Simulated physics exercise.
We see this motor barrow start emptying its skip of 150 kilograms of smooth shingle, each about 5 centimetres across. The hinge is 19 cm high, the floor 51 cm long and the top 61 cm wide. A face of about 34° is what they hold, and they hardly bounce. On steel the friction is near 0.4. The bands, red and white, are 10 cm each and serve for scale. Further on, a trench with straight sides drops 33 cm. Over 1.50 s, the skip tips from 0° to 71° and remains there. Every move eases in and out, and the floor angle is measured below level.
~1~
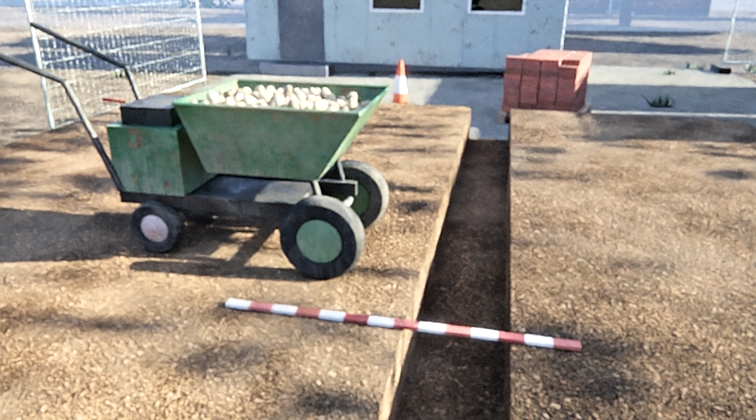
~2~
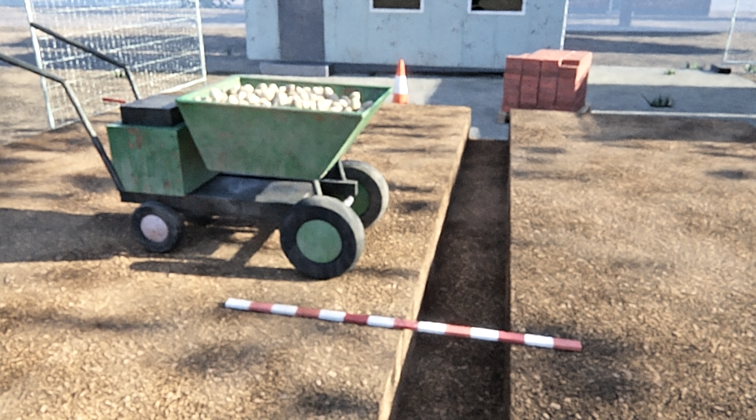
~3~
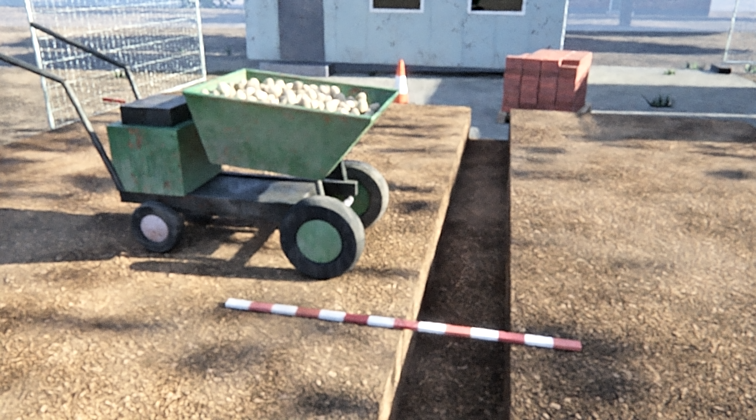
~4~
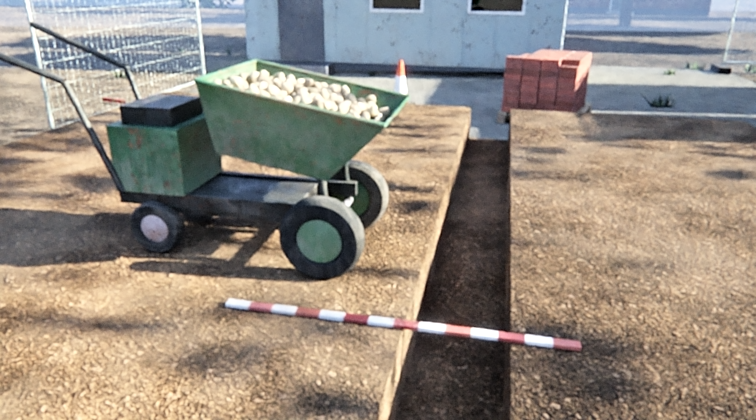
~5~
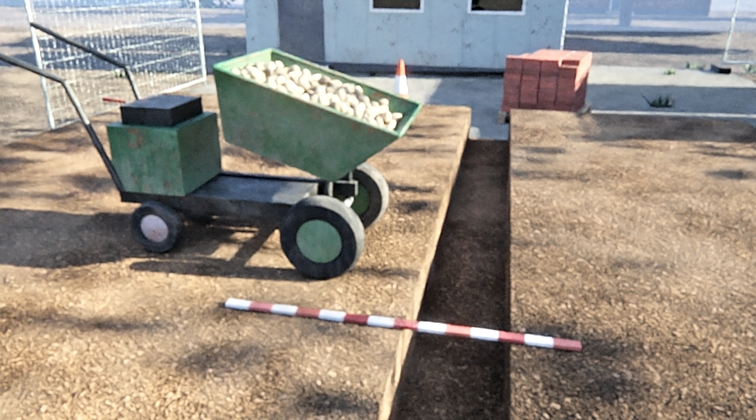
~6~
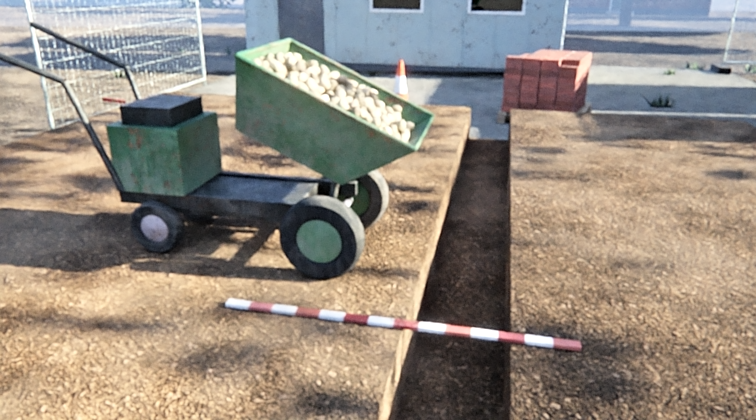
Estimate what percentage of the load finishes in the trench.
Roughly 69 percent.
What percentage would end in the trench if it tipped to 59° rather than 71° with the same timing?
Then about 55 per cent.
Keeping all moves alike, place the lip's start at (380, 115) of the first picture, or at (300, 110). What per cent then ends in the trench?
Close to 50 percent in the first case, 100 percent in the second.
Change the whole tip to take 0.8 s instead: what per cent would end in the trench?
I'd put it at roughly 55 per cent.
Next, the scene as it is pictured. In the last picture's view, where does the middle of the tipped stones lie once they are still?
The stones end up centred near (490, 307).
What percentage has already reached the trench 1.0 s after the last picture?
By that point it's something like 30 in a hundred.
Then, 0.5 s after the last picture the floor is at 60°, 99 % in the skip, 1 % in the trench; the foremost stones are at (474, 213).
Then, 1.0 s after the last picture the floor is at 71°, 49 % in the skip, 31 % in the trench, 20 % past the trench; the foremost stones are at (628, 286).
Then, 1.4 s after the last picture the floor is at 71°, 23 % in the skip, 46 % in the trench, 31 % past the trench; the foremost stones are at (746, 312).
Then, 3.3 s after the last picture the floor is at 71°, 0 % in the skip, 69 % in the trench, 31 % past the trench; the foremost stones are past the picture's edge.
